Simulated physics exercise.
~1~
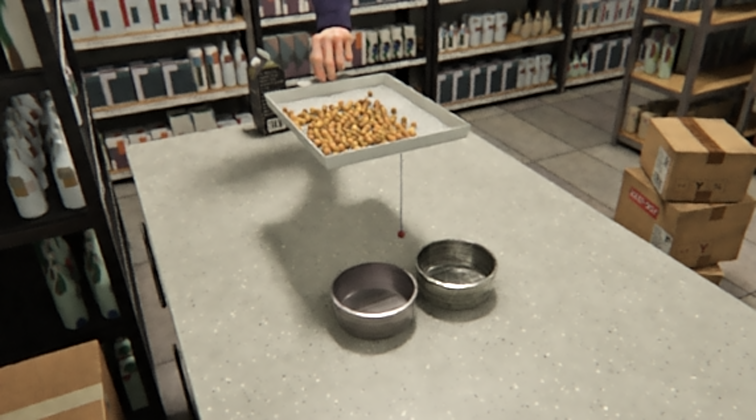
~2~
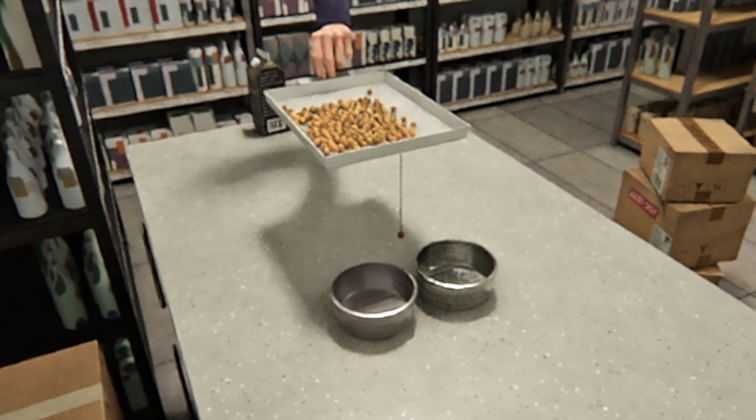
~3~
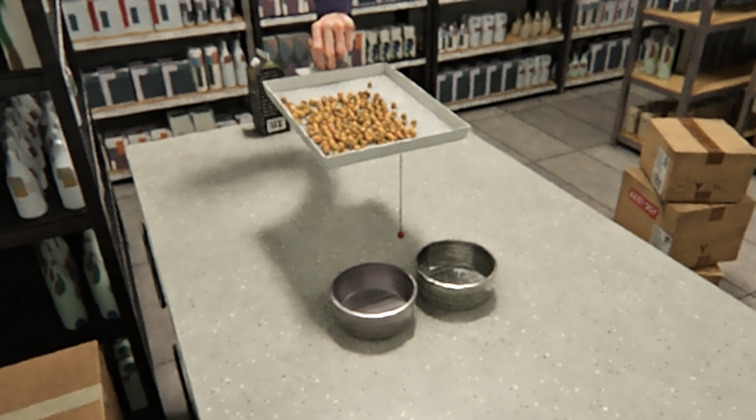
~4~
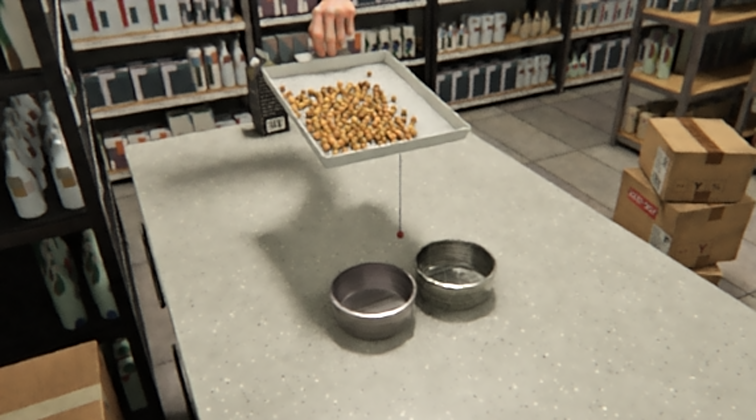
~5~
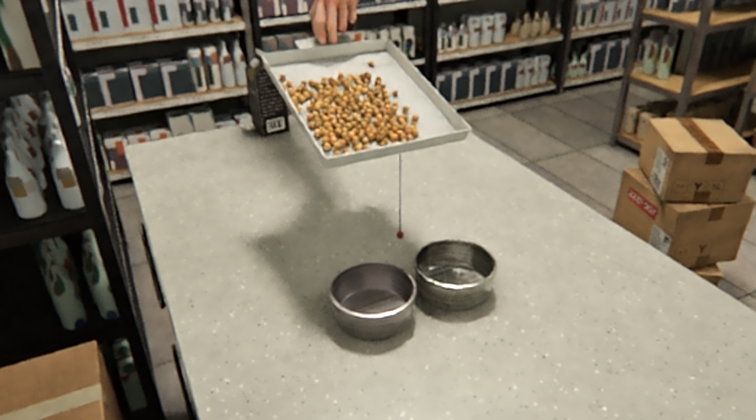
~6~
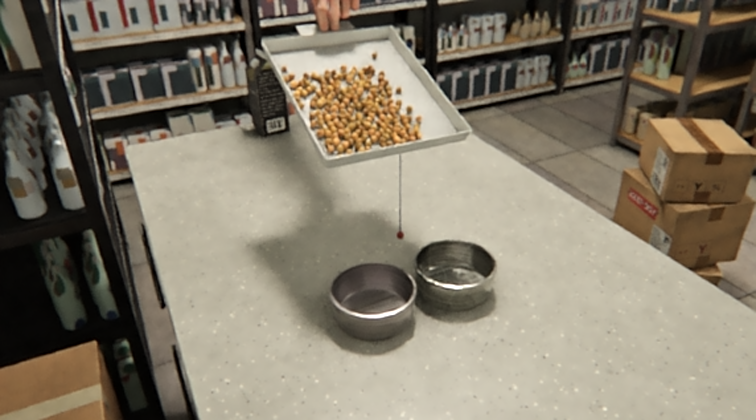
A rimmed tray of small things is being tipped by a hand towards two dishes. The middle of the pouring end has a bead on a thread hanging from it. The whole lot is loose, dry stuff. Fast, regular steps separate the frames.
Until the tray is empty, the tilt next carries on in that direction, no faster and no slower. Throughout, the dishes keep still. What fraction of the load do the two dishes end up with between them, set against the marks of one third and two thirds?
Between them they get more than two thirds of it.
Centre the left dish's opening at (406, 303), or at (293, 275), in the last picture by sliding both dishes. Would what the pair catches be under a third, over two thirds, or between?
Spot one, less than a third; spot two, less than a third.
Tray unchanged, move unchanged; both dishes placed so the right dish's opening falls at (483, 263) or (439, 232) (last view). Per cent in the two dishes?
First try: Roughly 60 per cent; second try: Roughly 20 per cent.
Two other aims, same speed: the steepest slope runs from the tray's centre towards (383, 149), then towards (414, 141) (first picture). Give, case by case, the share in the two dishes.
First heading roughly 80 %, second roughly 50 %.
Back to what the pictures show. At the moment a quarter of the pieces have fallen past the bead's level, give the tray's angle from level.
Close to 95° of tilt at that moment.
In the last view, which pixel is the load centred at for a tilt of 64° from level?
Roughly (396, 134).
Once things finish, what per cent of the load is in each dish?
Final split: Left dish some 30 per cent, right dish some 50 per cent.
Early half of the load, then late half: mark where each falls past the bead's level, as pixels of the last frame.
Early-half point (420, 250); late-half point (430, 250).
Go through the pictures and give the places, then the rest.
Corners of the pouring end at (326, 155) and (467, 124), level; middle of the load at (355, 124), round wooden beads; left dish at (393, 323); right dish at (478, 294); bead on its thread at (401, 234), in the first picture.
Corners of the pouring end at (326, 155) and (466, 125), level; middle of the load at (355, 123), in the second picture.
Corners of the pouring end at (327, 156) and (467, 126), tipped barely, level across its low end; middle of the load at (355, 119), in the third picture.
Corners of the pouring end at (327, 156) and (467, 126), tipped a little, level across its low end; middle of the load at (354, 113), in the fourth picture.
Corners of the pouring end at (327, 156) and (468, 128), tipped clearly, level across its low end; middle of the load at (356, 109), in the fifth picture.
Corners of the pouring end at (328, 157) and (468, 129), tipped clearly, level across its low end; middle of the load at (359, 107), nearly all on the move; left dish at (392, 324); right dish at (477, 294), in the sixth picture.
Soon after the last picture, tray tipped steeply; nearly all on the tray; a stray few in the air.
A little later, tray tipped past a quarter turn; about a quarter on the tray; about a quarter in the left dish; about a quarter in the right dish; a small part outside both; about a quarter in the air.
Later still, tray tipped past a quarter turn; about a third in the left dish; about half in the right dish; about a quarter outside both.
By the end, tray tipped past a quarter turn; about a third in the left dish; about half in the right dish; about a quarter outside both.
